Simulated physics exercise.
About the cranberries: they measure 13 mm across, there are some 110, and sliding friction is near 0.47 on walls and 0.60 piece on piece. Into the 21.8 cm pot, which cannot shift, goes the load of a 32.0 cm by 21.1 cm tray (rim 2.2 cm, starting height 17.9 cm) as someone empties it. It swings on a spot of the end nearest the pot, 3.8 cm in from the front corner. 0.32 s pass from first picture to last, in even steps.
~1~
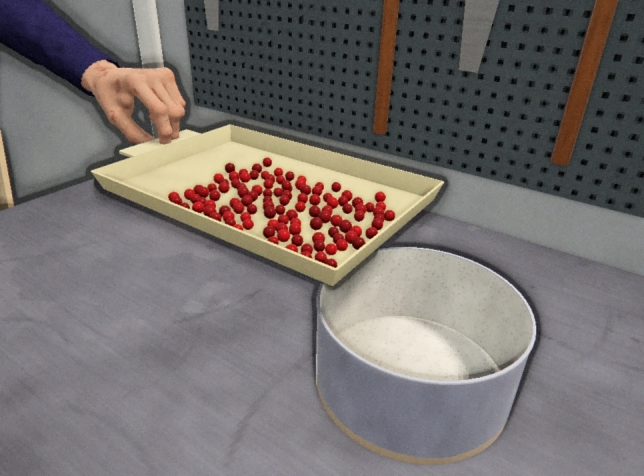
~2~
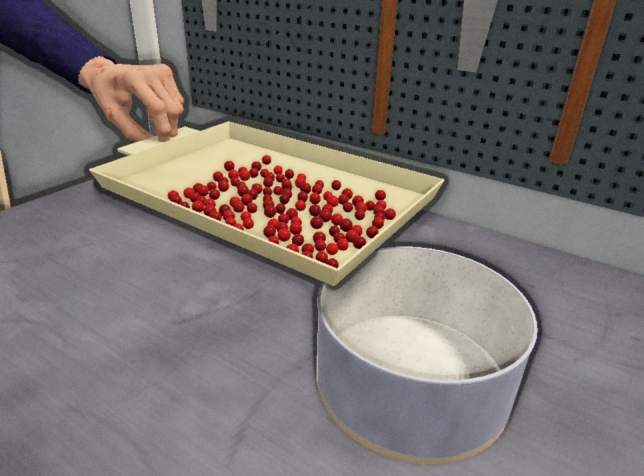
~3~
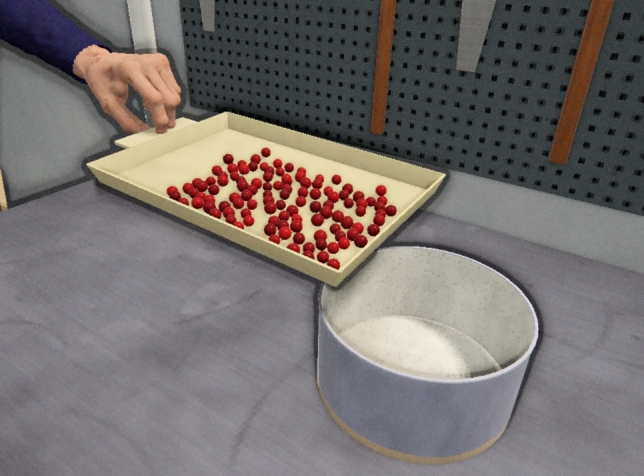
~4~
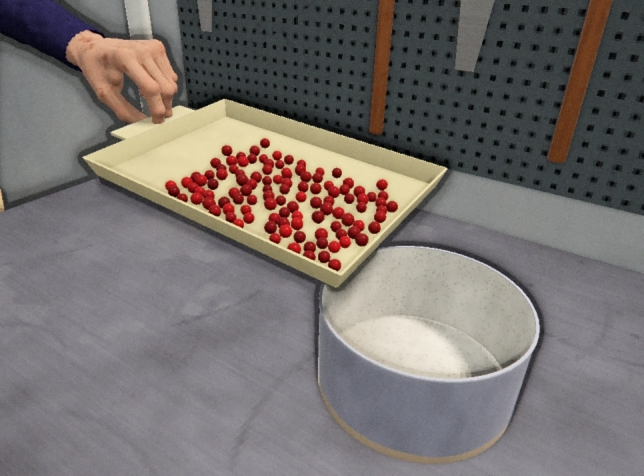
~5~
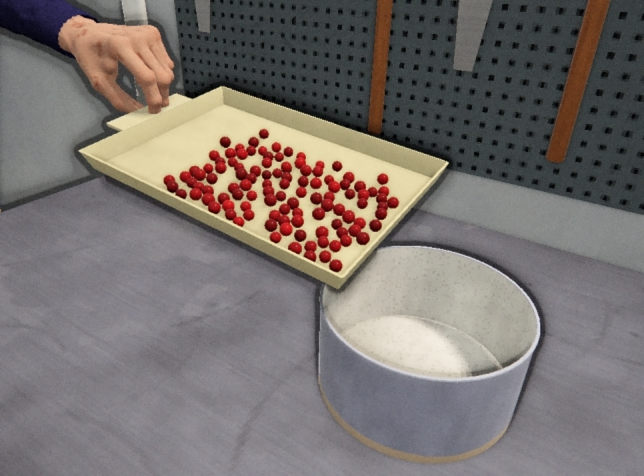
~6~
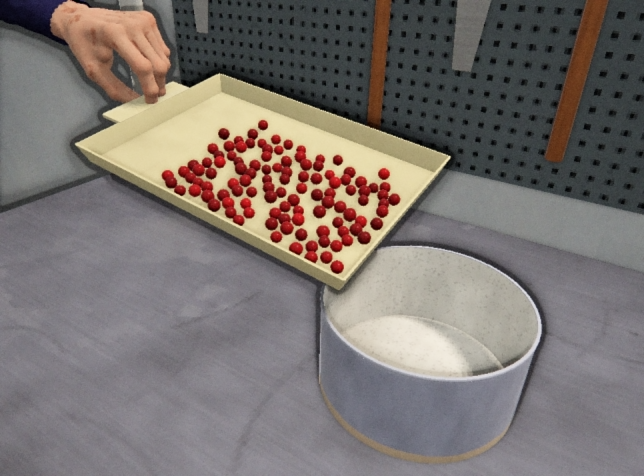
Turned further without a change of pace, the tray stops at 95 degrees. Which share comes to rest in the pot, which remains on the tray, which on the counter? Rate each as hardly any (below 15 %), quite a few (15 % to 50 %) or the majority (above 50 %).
I would put it this way: Pot: Hardly any, tray: Hardly any, counter: The majority.
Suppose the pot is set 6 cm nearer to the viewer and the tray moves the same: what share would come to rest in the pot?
With that change it comes to something like 75 in a hundred.
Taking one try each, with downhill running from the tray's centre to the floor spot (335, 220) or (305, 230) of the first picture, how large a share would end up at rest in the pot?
Near 80 and 40 percent, in that order.
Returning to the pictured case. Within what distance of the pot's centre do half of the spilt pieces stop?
Some 20 cm, give or take.
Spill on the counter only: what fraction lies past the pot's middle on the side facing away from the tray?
About 40 per cent.
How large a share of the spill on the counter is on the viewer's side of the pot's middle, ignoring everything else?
Roughly 100 per cent.
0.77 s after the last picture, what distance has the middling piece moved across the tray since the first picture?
By then it sits near 4 cm from where it began.
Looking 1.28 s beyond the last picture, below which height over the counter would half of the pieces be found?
Around 24 cm up.
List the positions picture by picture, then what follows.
In the first picture, tray tilt 0 degrees, front corners at (100, 170) and (333, 263); middle of the pieces at (280, 210); pot at (423, 302).
In the second picture, tray tilt 1 degrees, front corners at (99, 169) and (335, 263); middle of the pieces at (280, 209).
In the third picture, tray tilt 3 degrees, front corners at (96, 163) and (337, 265), lowest corner right front; middle of the pieces at (281, 205).
In the fourth picture, tray tilt 7 degrees, front corners at (93, 157) and (338, 267), lowest corner right front; middle of the pieces at (281, 201).
In the fifth picture, tray tilt 10 degrees, front corners at (89, 150) and (340, 269), lowest corner right front; middle of the pieces at (281, 196).
In the sixth picture, tray tilt 13 degrees, front corners at (86, 143) and (341, 271), lowest corner right front; middle of the pieces at (281, 193); pot at (427, 300).
Then, 0.77 s after the last picture, tilt 51 degrees; the tray holds 100 %, the pot 0 %.
Then, 1.28 s after the last picture, tilt 77 degrees; the tray holds 100 %, the pot 0 %.
Then, 1.86 s after the last picture, tilt 95 degrees; the tray holds 0 %, the pot 0 %.
In the end, pot 0 %, tray 0 %, counter 100 %.
